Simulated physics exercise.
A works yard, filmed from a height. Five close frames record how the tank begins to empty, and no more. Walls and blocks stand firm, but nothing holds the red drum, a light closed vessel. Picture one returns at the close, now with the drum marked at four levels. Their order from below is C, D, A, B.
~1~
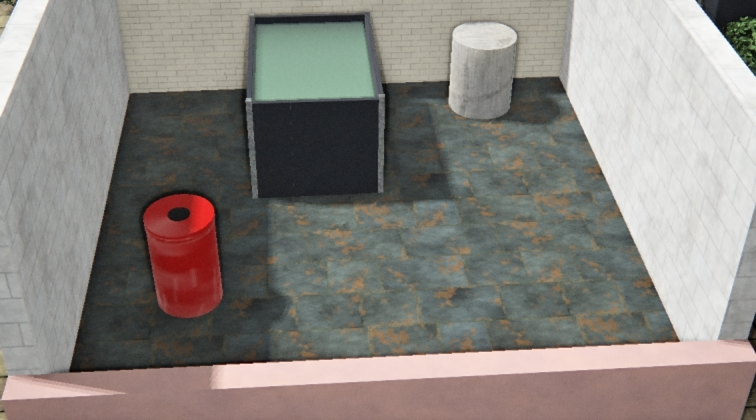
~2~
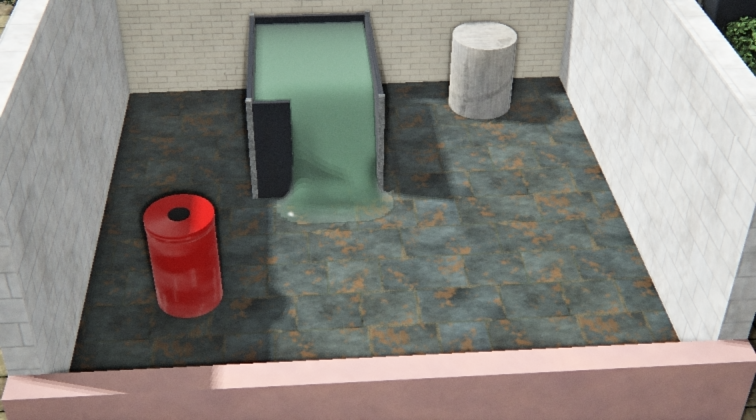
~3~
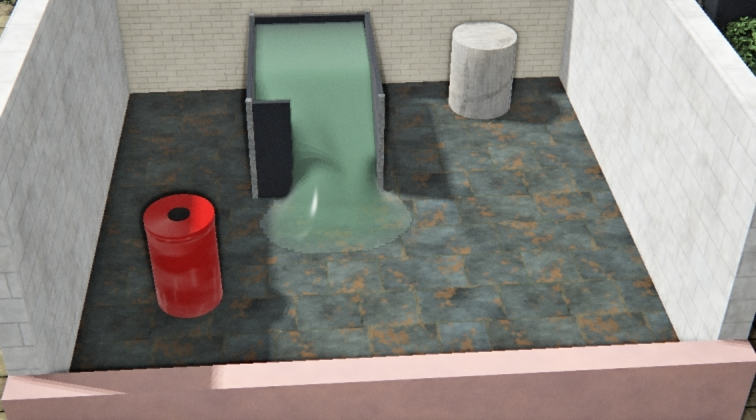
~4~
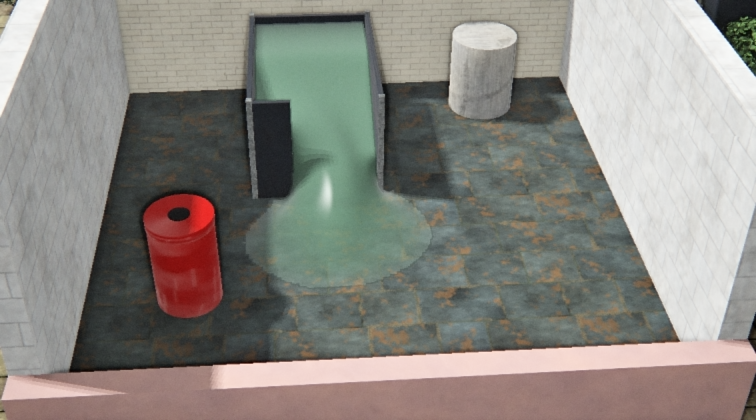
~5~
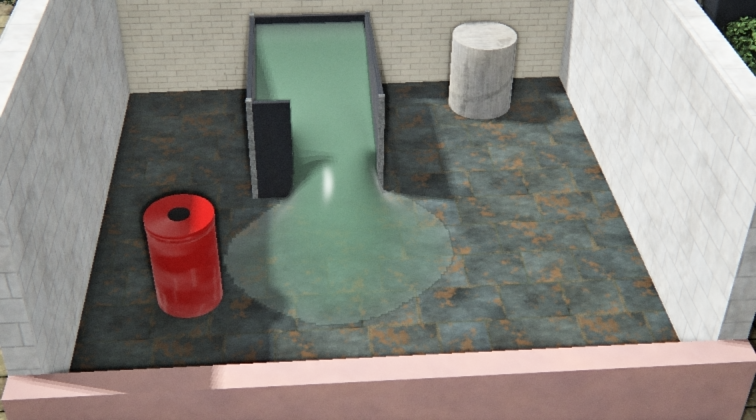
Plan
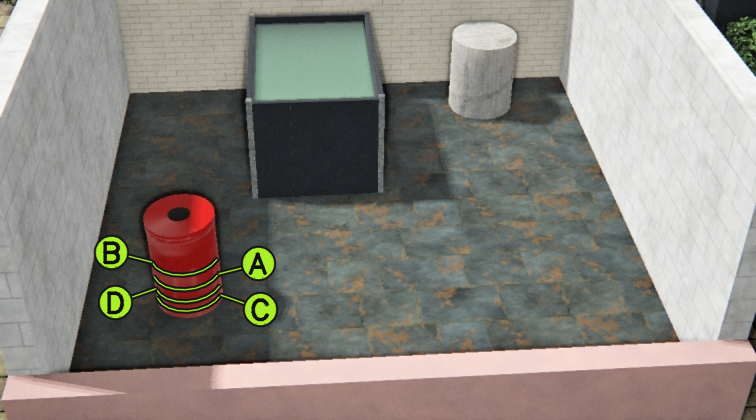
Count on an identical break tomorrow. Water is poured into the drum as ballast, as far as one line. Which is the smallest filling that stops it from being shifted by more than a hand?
I would pick line D.
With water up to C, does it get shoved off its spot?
Yes, it does.
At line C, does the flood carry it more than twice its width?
No, less.
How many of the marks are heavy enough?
Three.
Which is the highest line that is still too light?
Here it is line C.
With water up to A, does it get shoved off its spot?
No, not at all.
In lime, A at (184, 289); B at (183, 275); C at (187, 311); D at (186, 301); from the bottom up C, D, A, B.
If A is chosen, it does not move.
If B is chosen, it does not move.
If C is chosen, it is pushed about its own width away.
If D is chosen, it does not move.
